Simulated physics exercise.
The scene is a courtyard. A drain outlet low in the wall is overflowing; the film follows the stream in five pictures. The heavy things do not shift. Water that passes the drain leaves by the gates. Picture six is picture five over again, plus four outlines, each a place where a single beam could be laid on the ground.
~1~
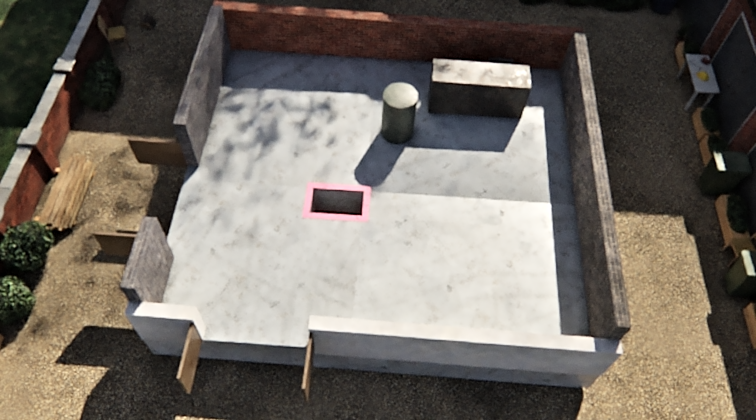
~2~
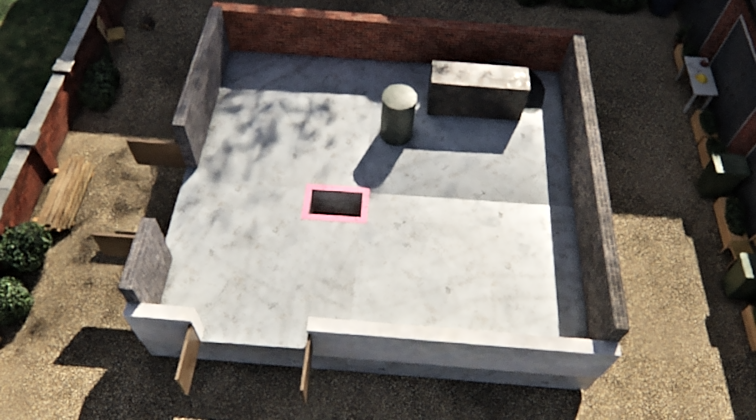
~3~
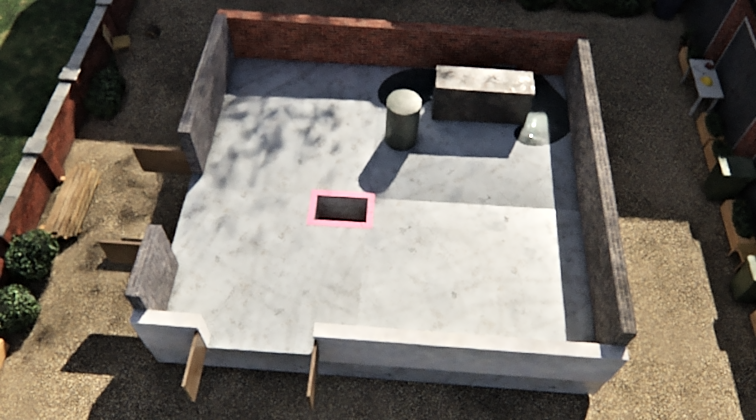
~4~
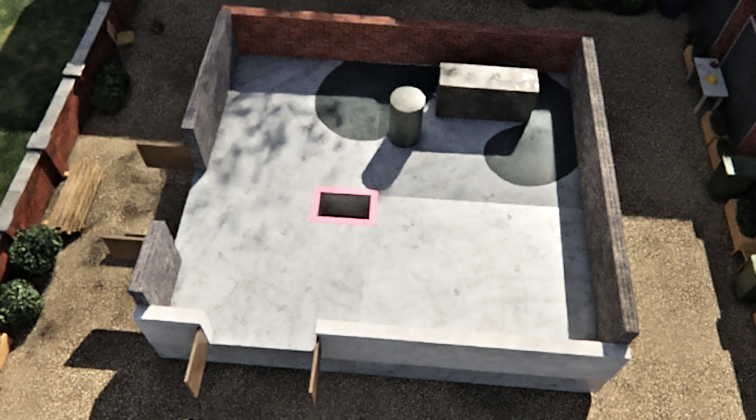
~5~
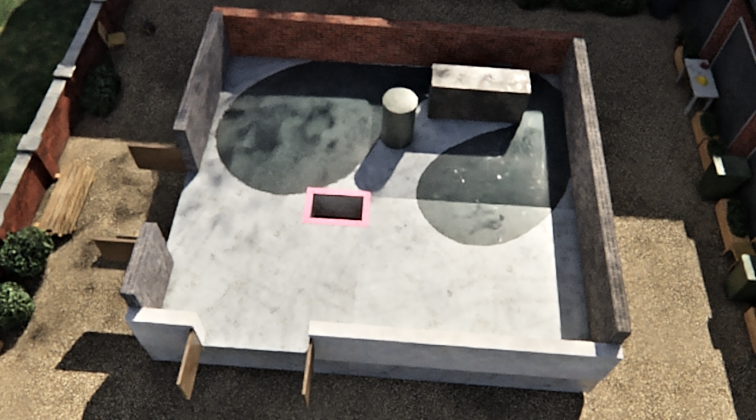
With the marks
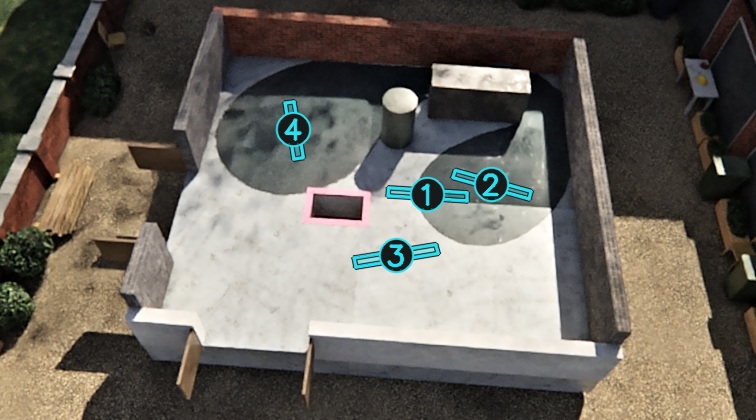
A walled courtyard with a pale floor, a round pillar and a long block sat in sunlight while dark water appeared near the back, then spread forward on both sides, leaving the pink-edged drain dry.
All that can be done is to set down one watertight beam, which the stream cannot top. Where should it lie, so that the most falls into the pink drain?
4 works best here.
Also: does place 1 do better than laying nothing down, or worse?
It is better.
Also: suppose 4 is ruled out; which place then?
2.
In cyan, 1 from (388, 191) to (467, 196); 2 from (454, 173) to (530, 195); 3 from (355, 262) to (436, 248); 4 from (289, 102) to (298, 158).
For place 1, about 12 % of the stream goes into the pink drain, about 87 % out by the gates.
For place 2, about 18 % of the stream goes into the pink drain, about 80 % out by the gates.
For place 3, about 7 % of the stream goes into the pink drain, about 92 % out by the gates.
For place 4, about 23 % of the stream goes into the pink drain, about 76 % out by the gates.
